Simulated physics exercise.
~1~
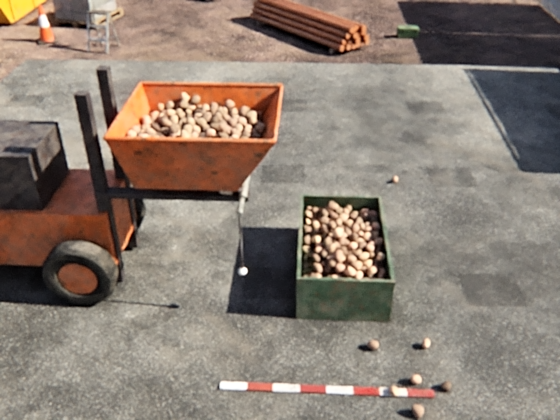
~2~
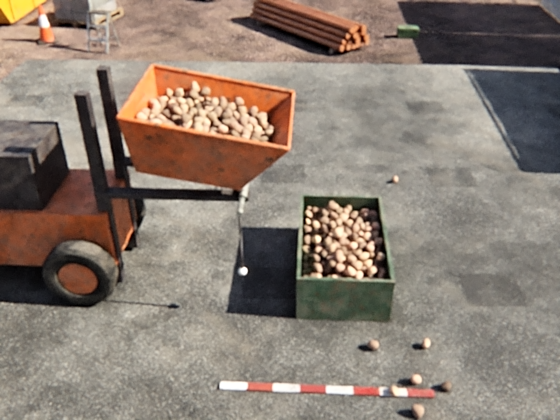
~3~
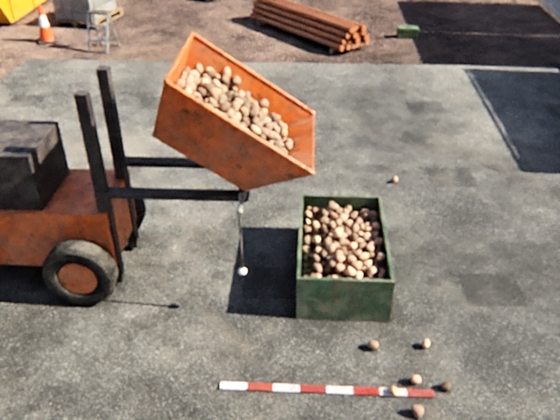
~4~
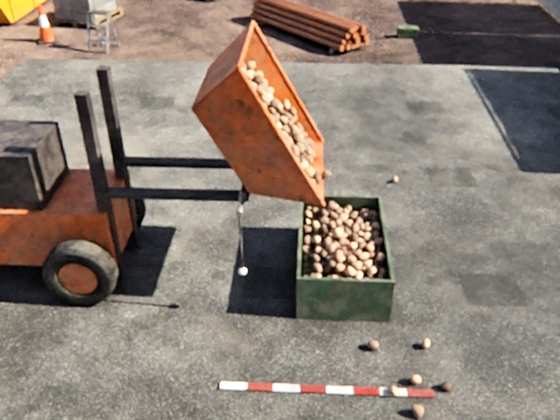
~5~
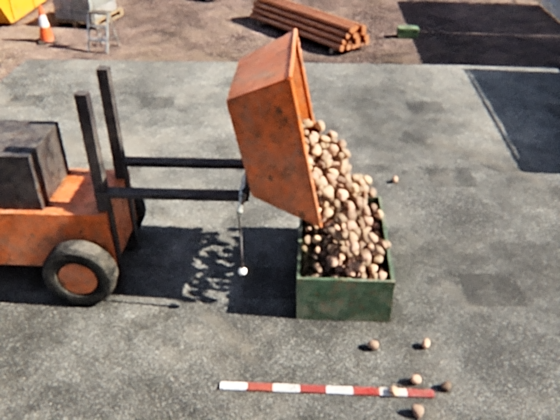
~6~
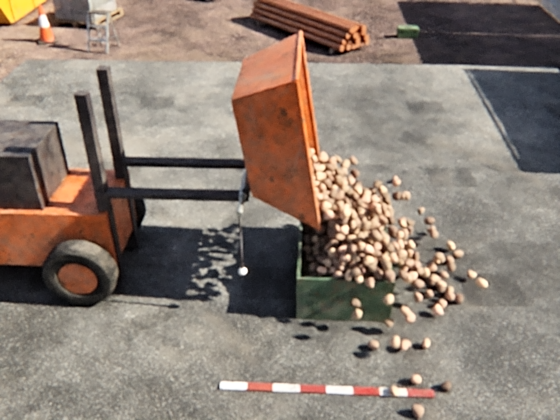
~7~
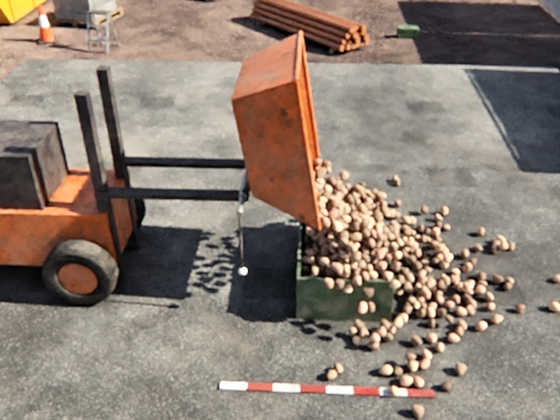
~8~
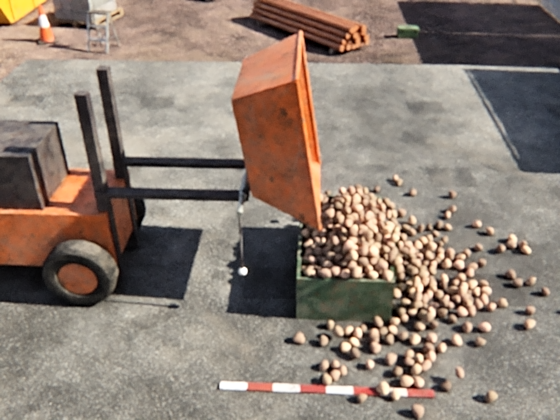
On a paved yard, a forklift-like machine tipped its orange skip of brownish stones to the right over a green bin already full, and they poured out, heaped up and spilled across the ground beyond it, leaving the skip steeply tilted and still.
